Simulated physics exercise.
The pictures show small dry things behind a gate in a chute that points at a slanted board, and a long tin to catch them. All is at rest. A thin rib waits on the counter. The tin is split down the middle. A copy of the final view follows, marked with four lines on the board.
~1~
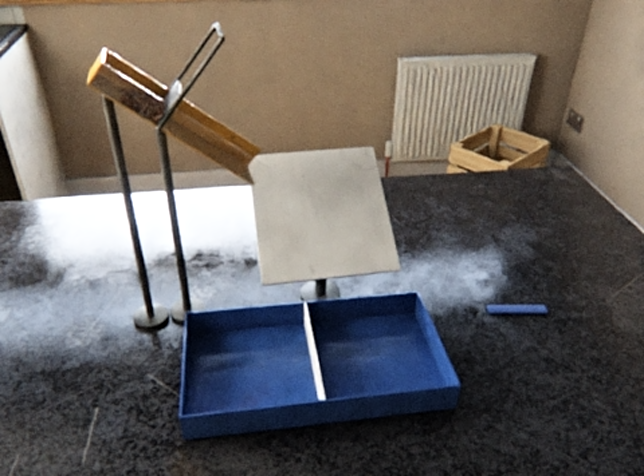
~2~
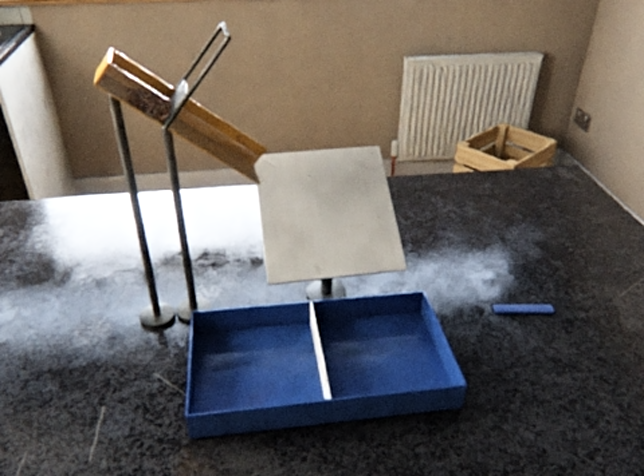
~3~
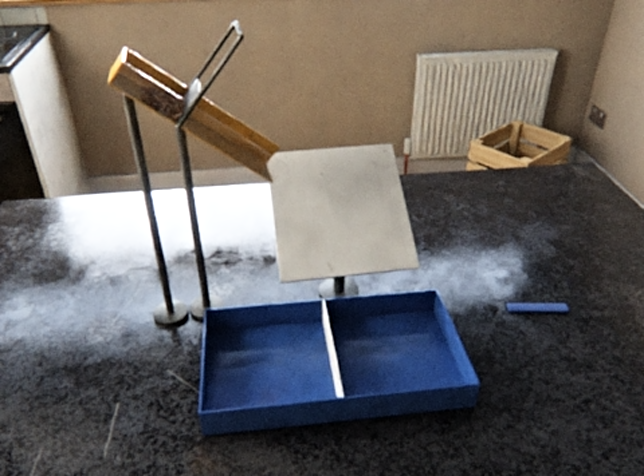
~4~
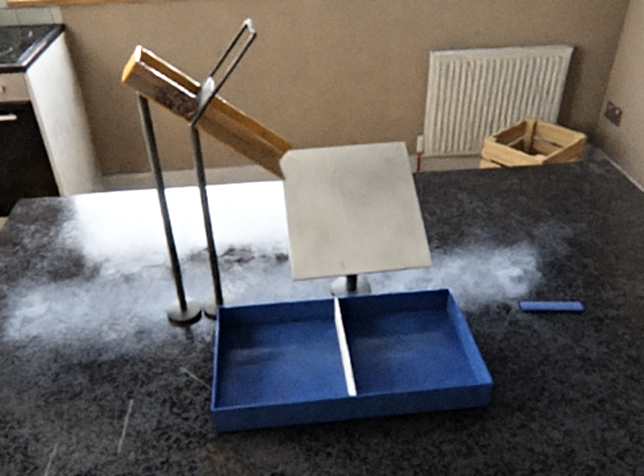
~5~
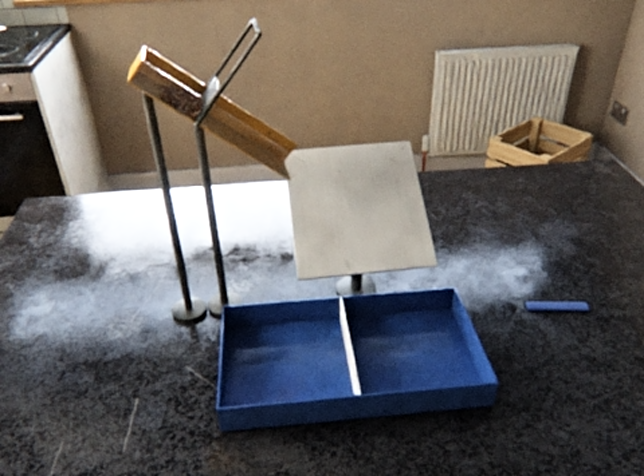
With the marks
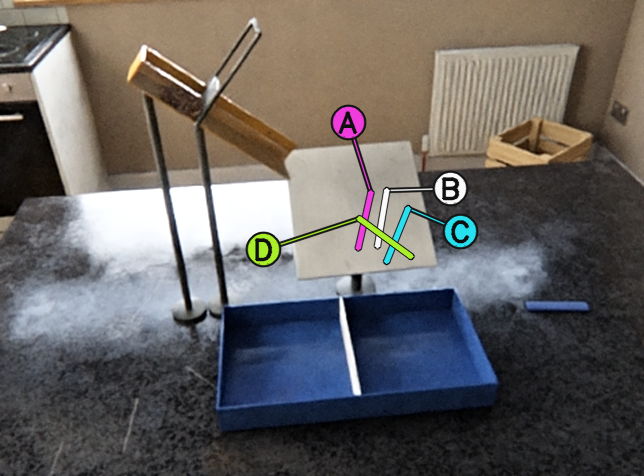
Only the camera moves, swinging slightly left so that everything slides a little to the right and more of a dark oven shows at the left edge, while the objects themselves stay still. On a dark, pale-smudged counter in a brown-walled kitchen, seen from slightly above, a wooden chute slopes down rightward from thin metal stands. A tilted grey board stands behind a blue, white-divided tray, with a small blue strip to the right.
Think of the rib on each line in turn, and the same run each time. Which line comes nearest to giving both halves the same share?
Go for A.
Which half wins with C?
More lands on the right.
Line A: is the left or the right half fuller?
More lands on the left.
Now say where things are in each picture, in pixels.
Load behind the gate at (147, 107), cereal balls; lip of the chute at (251, 175), sloping fairly steeply, in the first picture.
Middle of the board at (327, 210), tilted fairly steeply; middle of its low edge at (339, 276); of its high edge at (317, 150), in the second picture.
Front corners of the tin at (200, 412) and (479, 383); front end of its middle wall at (343, 398); gate still shut at (196, 90), in the third picture.
Middle of the load at (180, 103); lip at (282, 171), in the fourth picture.
Middle of the load at (185, 103); lip at (287, 171), in the fifth picture.
On the marked copy, line A from (370, 192) to (358, 247); line B from (386, 190) to (377, 245); line C from (408, 208) to (386, 261); line D from (359, 218) to (411, 256).
If A is chosen, of what is caught, about two thirds in the left half, about a third in the right.
If B is chosen, of what is caught, a small part in the left half, nearly all in the right.
If C is chosen, of what is caught, a small part in the left half, nearly all in the right.
If D is chosen, of what is caught, a small part in the left half, most in the right.
